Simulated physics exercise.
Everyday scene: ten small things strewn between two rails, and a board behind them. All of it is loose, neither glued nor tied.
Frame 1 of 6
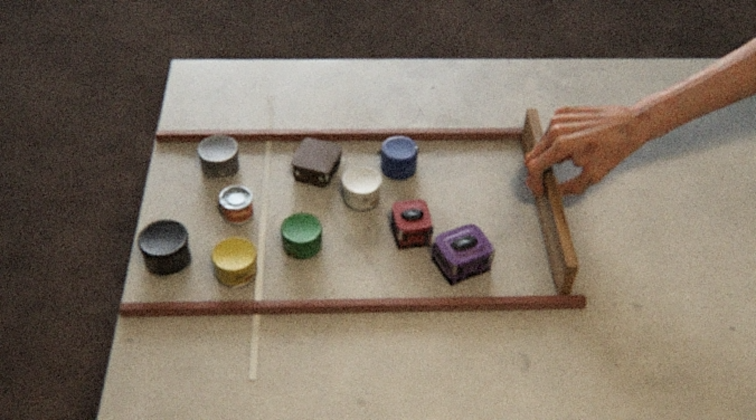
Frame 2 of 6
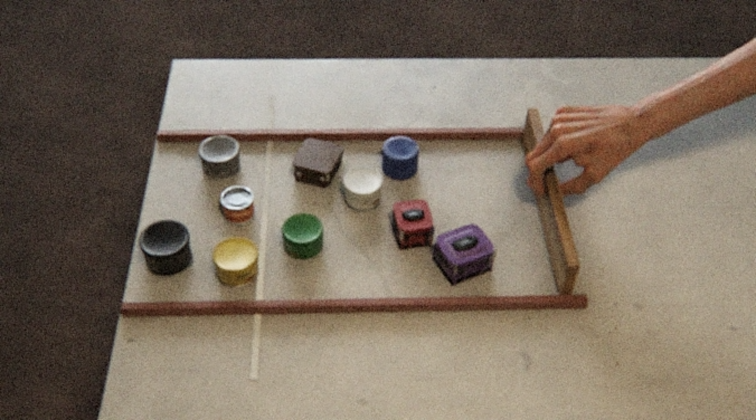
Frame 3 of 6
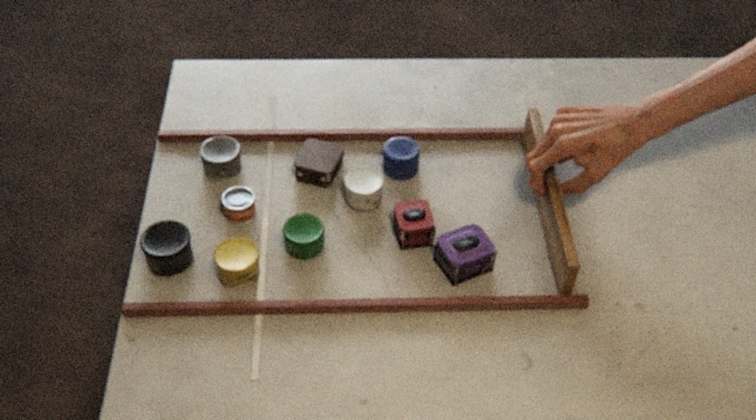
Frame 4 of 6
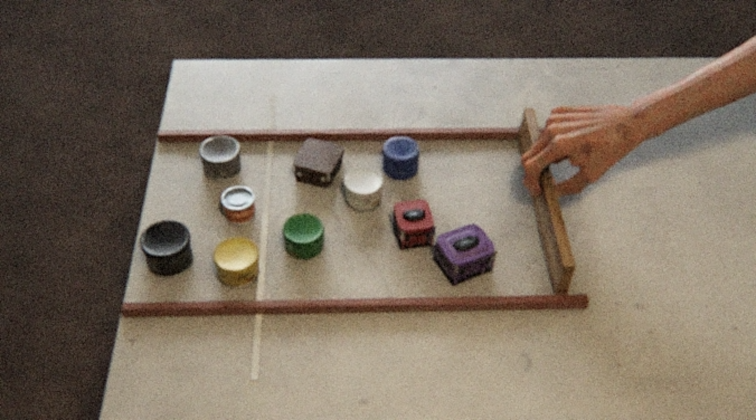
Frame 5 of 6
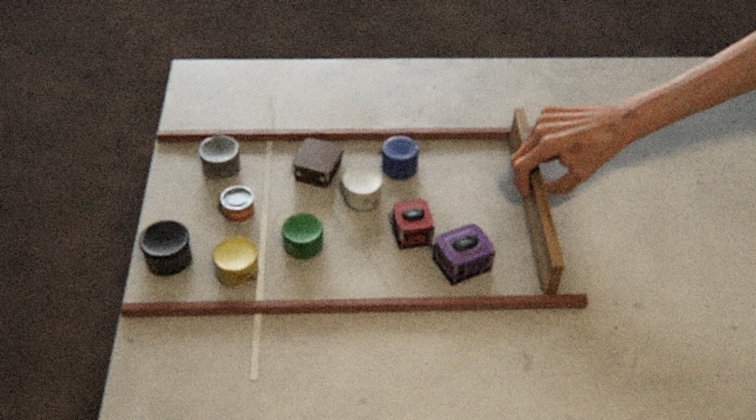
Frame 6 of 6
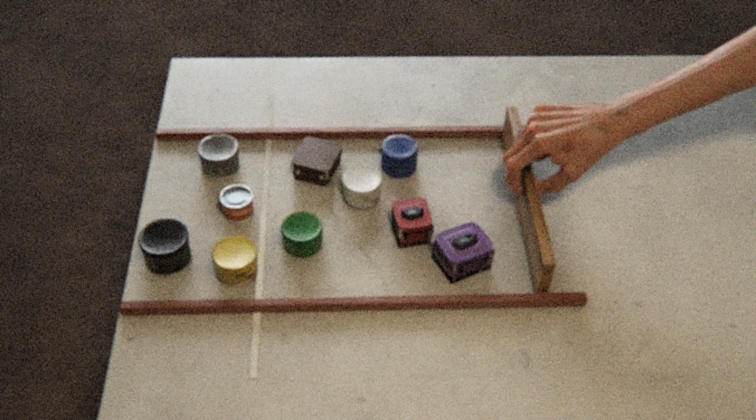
A hand slides a wooden board slightly left between two rails toward scattered small containers.
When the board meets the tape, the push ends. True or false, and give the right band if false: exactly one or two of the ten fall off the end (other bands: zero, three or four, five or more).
False, zero fall off.
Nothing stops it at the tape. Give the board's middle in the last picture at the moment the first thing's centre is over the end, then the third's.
Near (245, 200) and (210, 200).
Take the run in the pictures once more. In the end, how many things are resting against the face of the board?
The count is 4.
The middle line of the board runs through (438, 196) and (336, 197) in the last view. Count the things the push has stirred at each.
Counts: 1, 6.
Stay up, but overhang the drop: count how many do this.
Looks like 1 of them.
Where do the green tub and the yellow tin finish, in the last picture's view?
The first comes to rest at (207, 227), and the second at (188, 263).
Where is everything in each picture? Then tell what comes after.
Black tin (166, 249); grey tin (219, 158); orange tin (237, 206); board (547, 197); tape (264, 216), in the first picture.
Grey tin (220, 158); red case (413, 224), in the second picture.
Orange tin (239, 206); purple case (465, 254), in the third picture.
Black tin (168, 249); blue lid (401, 158), in the fourth picture.
Grey tin (220, 159); board (534, 196), in the fifth picture.
Black tin (166, 248); grey tin (220, 157); orange tin (237, 204); board (525, 194); tape (264, 215), in the sixth picture.
Early on, none off yet; black tin at rest near (166, 248); grey tin at rest near (220, 157); orange tin at rest near (237, 204).
Finally, the number that fall off is zero.
